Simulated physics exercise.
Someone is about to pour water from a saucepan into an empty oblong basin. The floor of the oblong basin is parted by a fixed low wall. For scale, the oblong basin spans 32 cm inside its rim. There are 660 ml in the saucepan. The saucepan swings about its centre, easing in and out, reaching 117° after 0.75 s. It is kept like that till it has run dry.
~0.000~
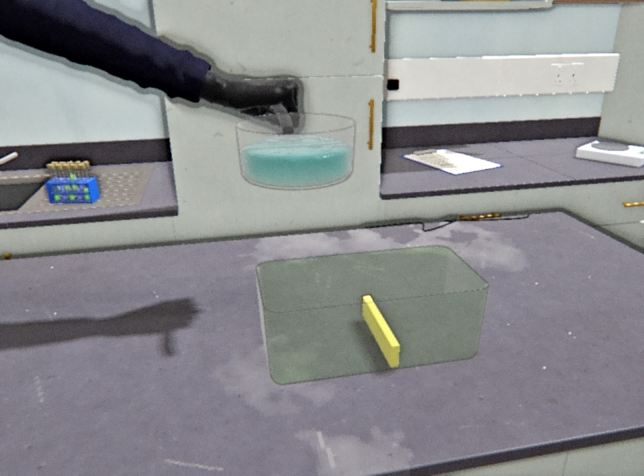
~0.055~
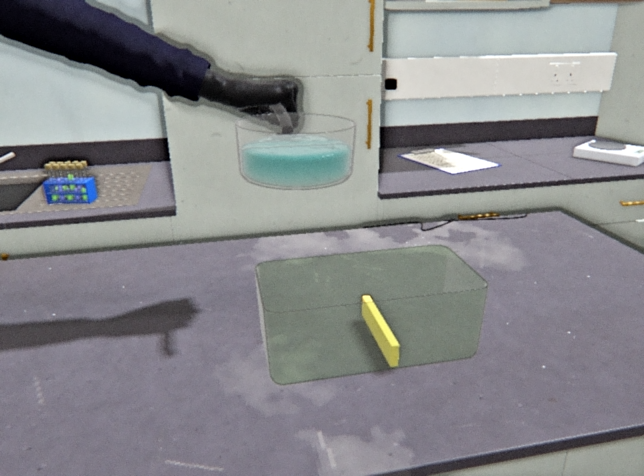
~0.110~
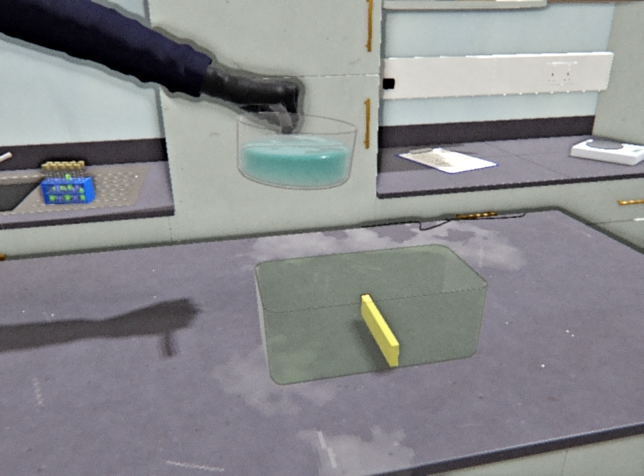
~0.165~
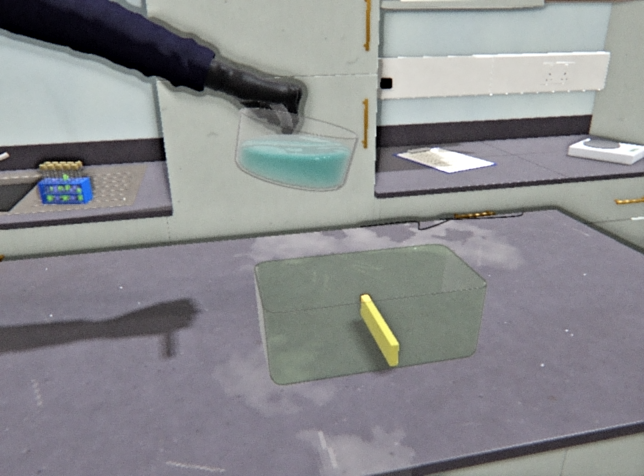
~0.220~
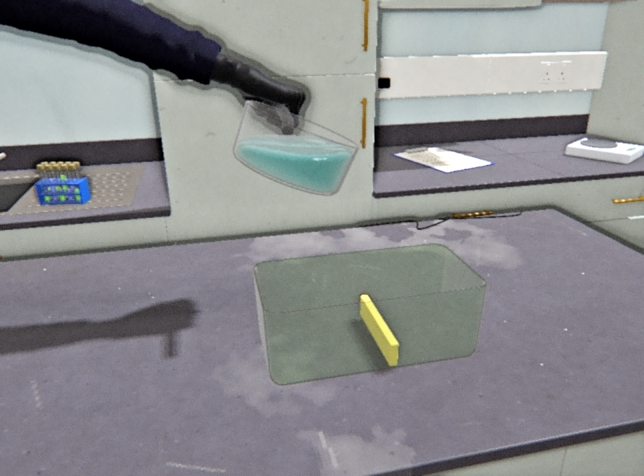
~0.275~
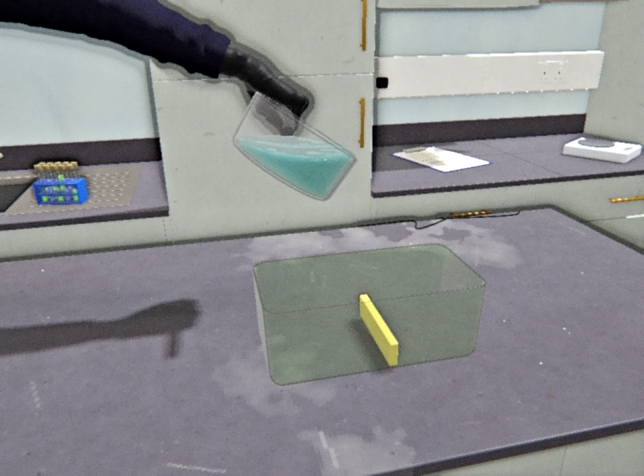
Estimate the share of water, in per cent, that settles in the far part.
About 51 per cent.
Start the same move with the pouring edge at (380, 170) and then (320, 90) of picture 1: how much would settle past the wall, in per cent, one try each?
In turn about 65 and 15 per cent.
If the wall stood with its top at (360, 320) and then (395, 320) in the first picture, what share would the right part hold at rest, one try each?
In turn about 65 and 25 per cent.
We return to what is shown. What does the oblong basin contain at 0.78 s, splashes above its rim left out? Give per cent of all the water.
Near 88 in a hundred.
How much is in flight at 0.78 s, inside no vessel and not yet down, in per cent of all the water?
Some 10 per cent.
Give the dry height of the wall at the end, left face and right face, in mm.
Left about 26 mm, right about 20 mm.
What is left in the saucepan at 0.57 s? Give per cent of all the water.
About 18 per cent.
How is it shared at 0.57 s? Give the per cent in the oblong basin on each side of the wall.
Some 2 per cent left and 24 right.
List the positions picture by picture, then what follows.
In the first frame, it leans 0°; its right rim is at (353, 122); the water meets the walls at (240, 148) and (350, 142); the oblong basin's rim runs from (260, 287) to (467, 266); the wall's top is at (380, 320).
In the second frame, it leans 2°; its right rim is at (354, 123); the water meets the walls at (240, 147) and (349, 143).
In the third frame, it leans 6°; its right rim is at (354, 127); the water meets the walls at (239, 147) and (349, 144).
In the fourth frame, it leans 13°; its right rim is at (356, 135); the water meets the walls at (238, 145) and (350, 145).
In the fifth frame, it leans 23°; its right rim is at (356, 145); the water meets the walls at (234, 143) and (351, 146).
In the sixth frame, it leans 35°; its right rim is at (354, 158); the water meets the walls at (235, 139) and (354, 151); 1 per cent is over the edge.
By 0.57 s the tilt is 101° and 19 per cent is still to pour, 2 is left of the wall and 24 right of it.
By 0.78 s the tilt is 117° and 2 per cent is still to pour, 37 is left of the wall and 51 right of it.
By 1.01 s the tilt is 117° and 0 per cent is still to pour, 47 is left of the wall and 50 right of it.
By 1.25 s the tilt is 117° and 0 per cent is still to pour, 47 is left of the wall and 51 right of it.
At rest 47 per cent lies left of the wall, 51 right of it and 2 outside.
